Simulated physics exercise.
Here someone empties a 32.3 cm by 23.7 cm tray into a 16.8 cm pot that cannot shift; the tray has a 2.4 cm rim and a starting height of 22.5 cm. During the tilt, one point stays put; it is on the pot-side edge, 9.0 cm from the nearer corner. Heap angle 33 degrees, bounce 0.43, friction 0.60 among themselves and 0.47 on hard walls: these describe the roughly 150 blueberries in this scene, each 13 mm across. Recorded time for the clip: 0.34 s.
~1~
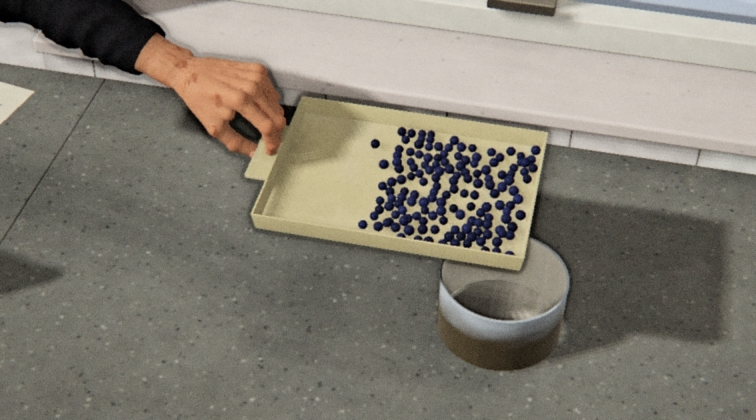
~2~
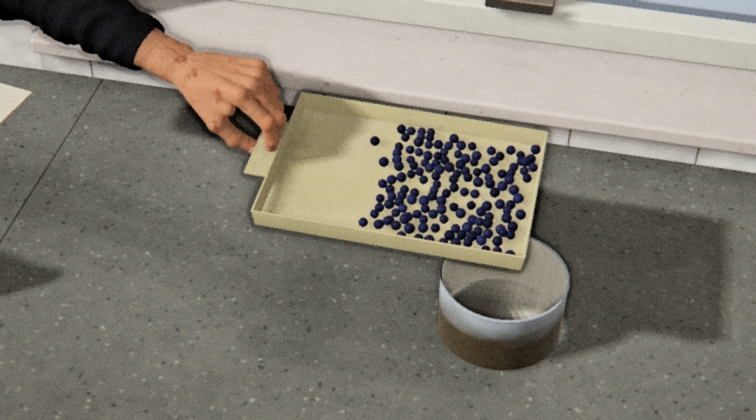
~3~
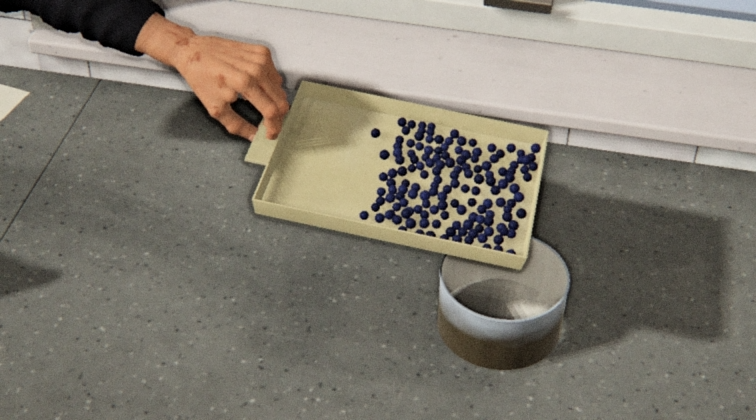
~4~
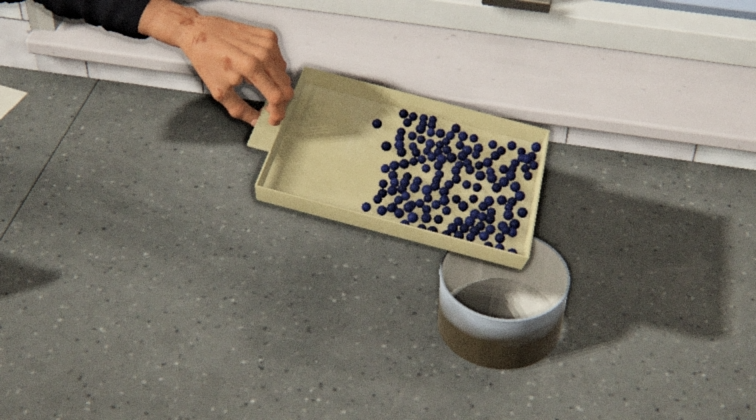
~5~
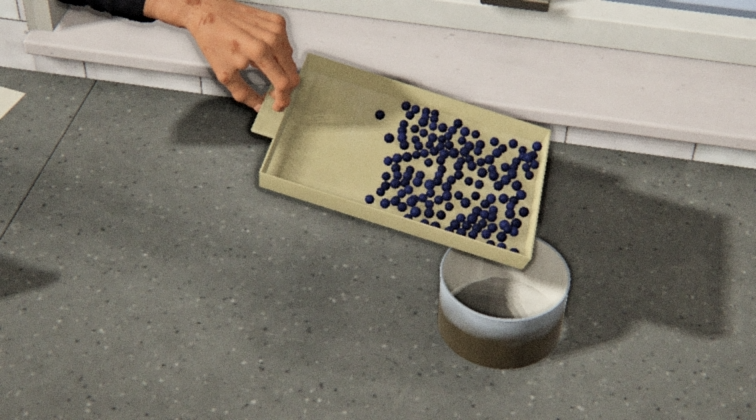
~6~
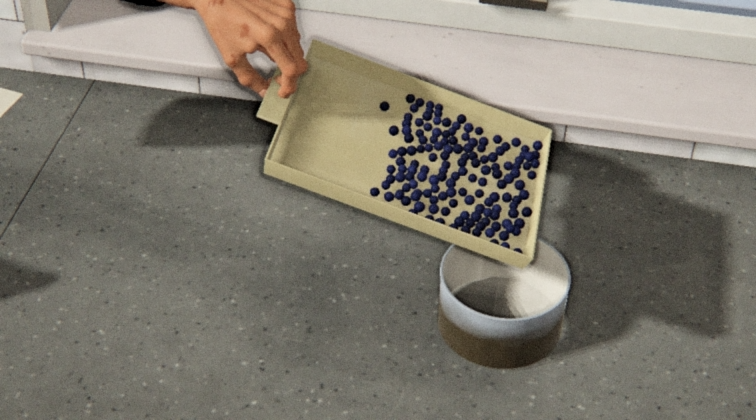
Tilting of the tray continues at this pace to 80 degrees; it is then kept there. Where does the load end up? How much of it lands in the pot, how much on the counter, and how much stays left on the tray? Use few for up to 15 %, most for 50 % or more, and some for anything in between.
Share by place: Pot few, counter few, left on the tray most.
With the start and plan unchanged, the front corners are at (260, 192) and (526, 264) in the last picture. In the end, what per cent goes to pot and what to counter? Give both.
Pot 0; counter 0.
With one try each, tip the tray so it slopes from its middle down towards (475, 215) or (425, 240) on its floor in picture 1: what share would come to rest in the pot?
First try: Around 0 percent; second try: Around 0 percent.
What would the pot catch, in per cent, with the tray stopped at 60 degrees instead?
Roughly 0 %.
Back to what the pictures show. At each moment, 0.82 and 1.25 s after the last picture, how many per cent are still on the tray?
First 100, then 100.
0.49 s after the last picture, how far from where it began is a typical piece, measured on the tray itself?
It has moved some 5 cm from its start.
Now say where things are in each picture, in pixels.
In the first frame, tray tilt 0 degrees, front corners at (255, 213) and (521, 255); middle of the pieces at (454, 189); pot at (505, 275).
In the second frame, tray tilt 1 degrees, front corners at (255, 209) and (522, 255); middle of the pieces at (454, 188).
In the third frame, tray tilt 5 degrees, front corners at (257, 198) and (524, 255), lowest corner right front; middle of the pieces at (455, 184).
In the fourth frame, tray tilt 9 degrees, front corners at (259, 185) and (526, 255), lowest corner right front; middle of the pieces at (457, 179).
In the fifth frame, tray tilt 13 degrees, front corners at (264, 171) and (528, 255), lowest corner right front; middle of the pieces at (459, 175).
In the sixth frame, tray tilt 17 degrees, front corners at (269, 158) and (530, 255), lowest corner right front; middle of the pieces at (463, 171); pot at (505, 273).
Then, 0.49 s after the last picture, tilt 47 degrees; the tray holds 100 %, the pot 0 %.
Then, 0.82 s after the last picture, tilt 67 degrees; the tray holds 100 %, the pot 0 %.
Then, 1.25 s after the last picture, tilt 80 degrees; the tray holds 100 %, the pot 0 %.
In the end, pot 0 %, counter 0 %, tray 100 %.
